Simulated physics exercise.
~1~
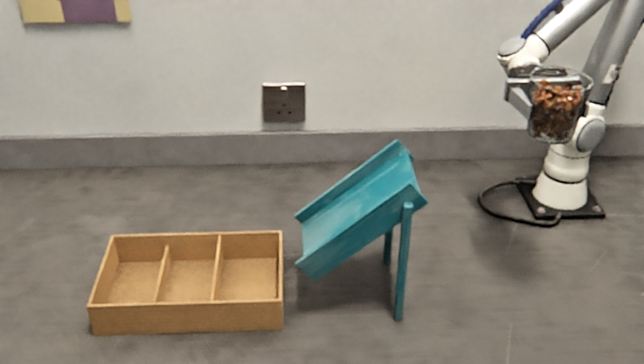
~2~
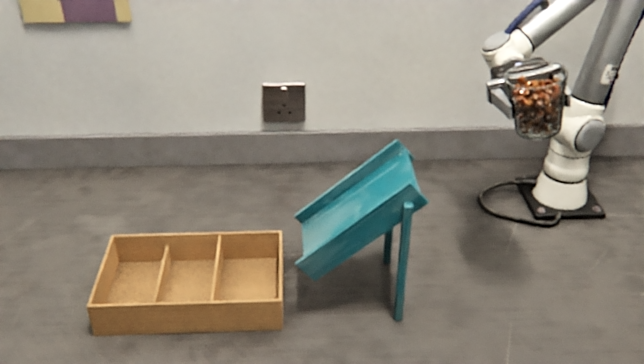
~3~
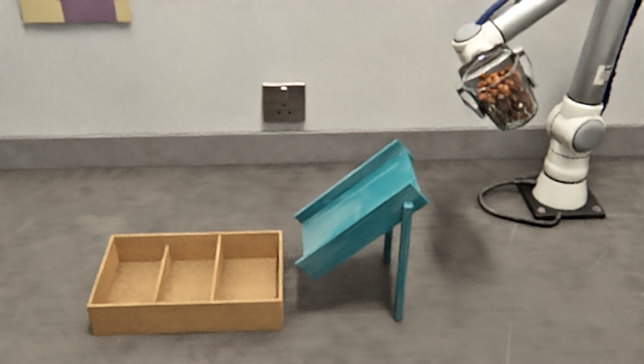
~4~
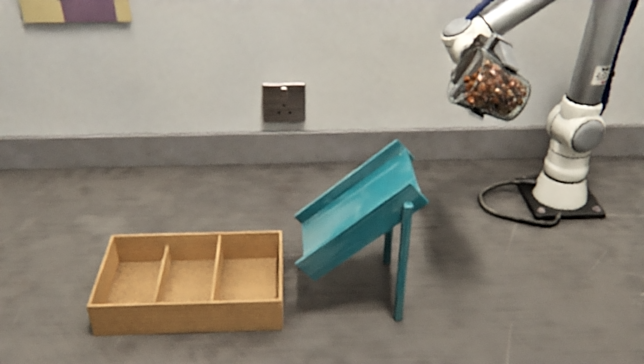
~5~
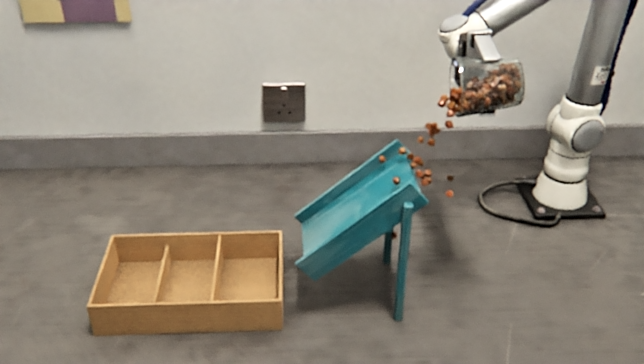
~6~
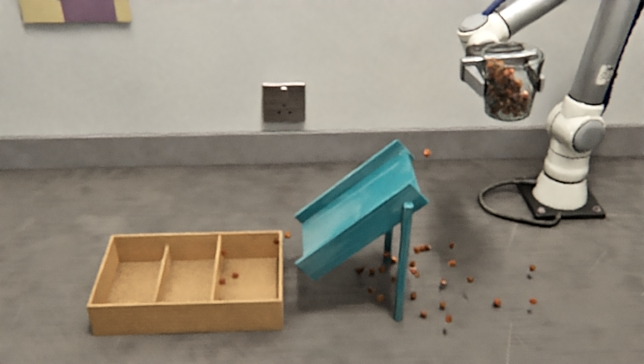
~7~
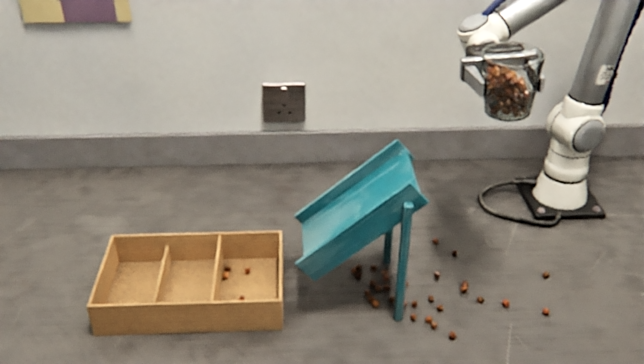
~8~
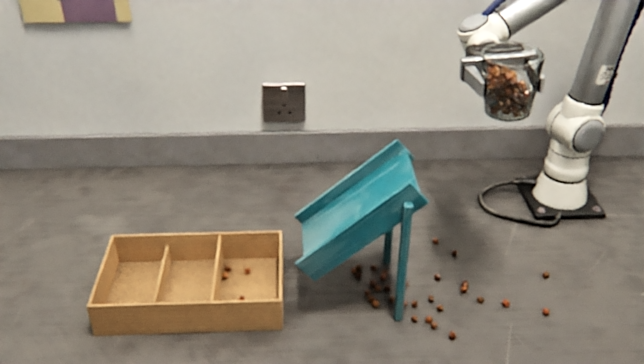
Robot arm tipping a clear tumbler of brown pellets over a teal chute, spilling many on the floor, few reaching the box.
